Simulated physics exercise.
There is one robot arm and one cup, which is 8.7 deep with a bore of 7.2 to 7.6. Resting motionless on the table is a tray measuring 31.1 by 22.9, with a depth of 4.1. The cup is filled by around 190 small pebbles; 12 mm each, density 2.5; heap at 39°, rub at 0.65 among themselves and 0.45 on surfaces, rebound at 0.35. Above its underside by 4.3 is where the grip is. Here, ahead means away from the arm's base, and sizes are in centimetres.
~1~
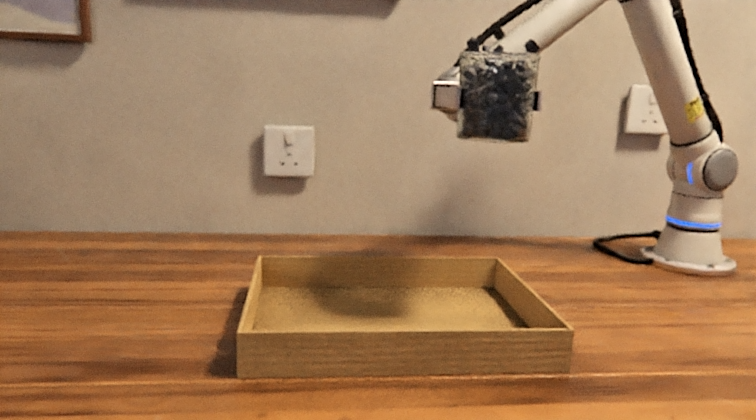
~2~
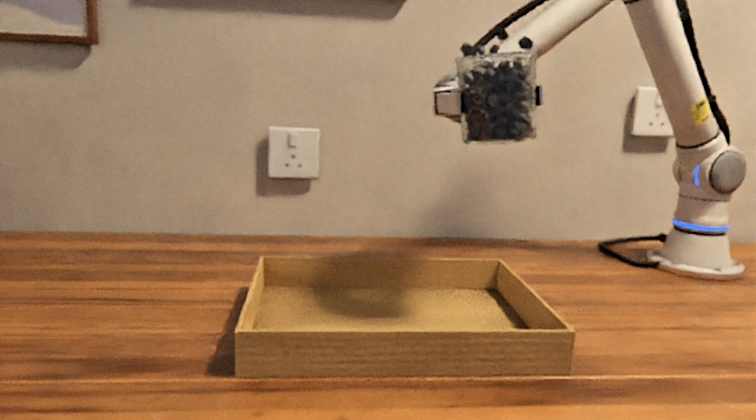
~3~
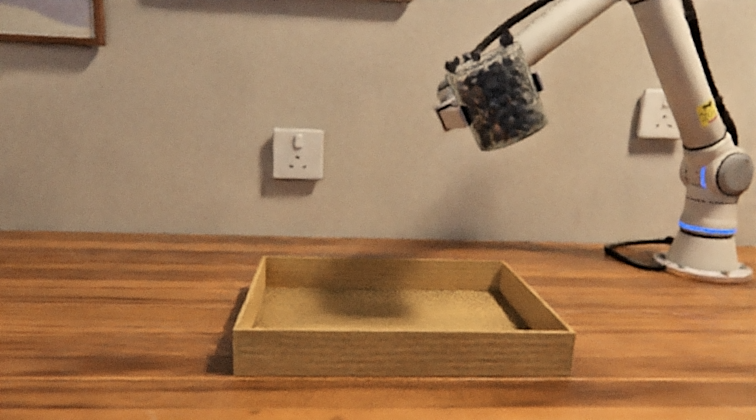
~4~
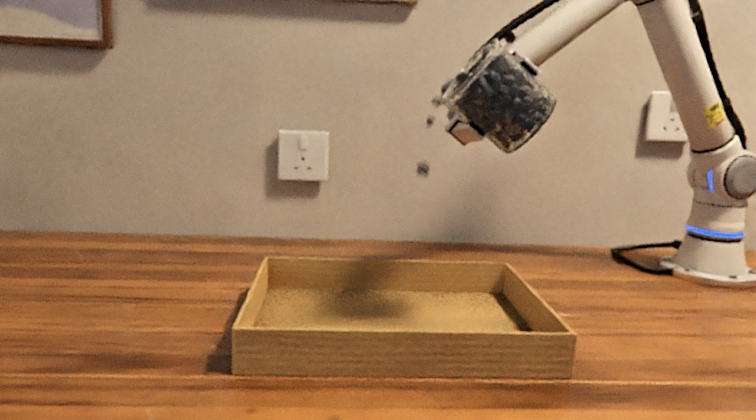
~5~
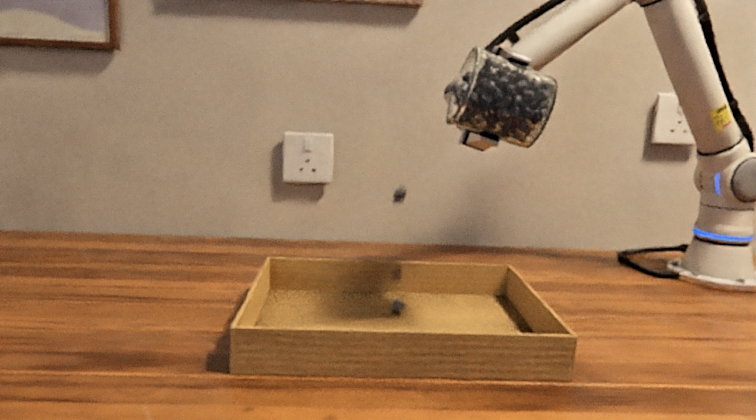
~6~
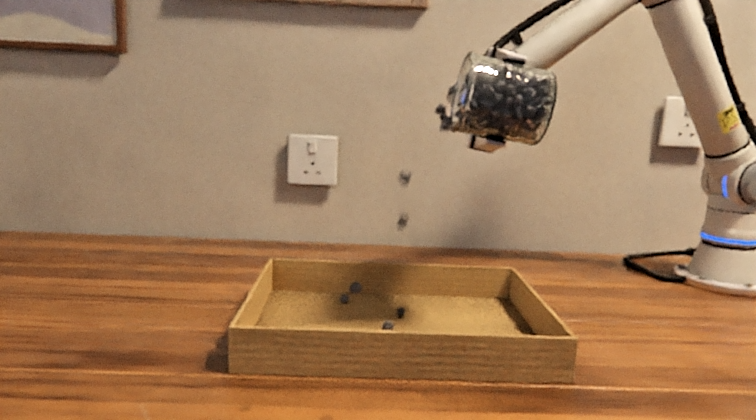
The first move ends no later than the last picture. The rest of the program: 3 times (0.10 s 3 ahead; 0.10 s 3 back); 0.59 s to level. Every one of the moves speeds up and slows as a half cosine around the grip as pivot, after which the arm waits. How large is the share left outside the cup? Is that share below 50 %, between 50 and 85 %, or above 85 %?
The share is between 50 and 85 %.
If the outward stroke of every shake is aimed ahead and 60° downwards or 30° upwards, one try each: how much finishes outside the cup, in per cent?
First try about 25 %, second try about 75 %.
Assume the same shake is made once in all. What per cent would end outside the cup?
In that case, some 35 per cent.
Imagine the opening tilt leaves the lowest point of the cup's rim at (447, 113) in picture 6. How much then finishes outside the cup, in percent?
I'd put it at roughly 30 %.
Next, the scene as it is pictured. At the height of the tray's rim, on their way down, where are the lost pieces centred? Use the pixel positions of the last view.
Estimated centre near (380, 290) in pixels.
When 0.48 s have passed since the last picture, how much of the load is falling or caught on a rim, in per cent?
It amounts to roughly 13 in a hundred.
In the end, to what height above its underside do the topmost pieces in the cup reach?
It reaches close to 7.0 cm in the end.
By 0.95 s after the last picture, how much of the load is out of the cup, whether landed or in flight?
I'd put it at some 60 percent.
Then, 0.48 s later, tilted 81° forward, highest piece 26 above the table; 99 in the cup, 68 in the tray, 24 in flight or on a rim.
Then, 0.95 s later, tilted 28° forward, highest piece 29 above the table; 117 in the tray, 73 in the cup, 1 in flight or on a rim.
Then, 1.39 s later, level, highest piece 29 above the table; 118 in the tray, 73 in the cup.
Then, 2.44 s later, level, highest piece 29 above the table; 118 in the tray, 73 in the cup.
At rest, 118 in the tray, 73 in the cup. That is 62 % outside the cup.
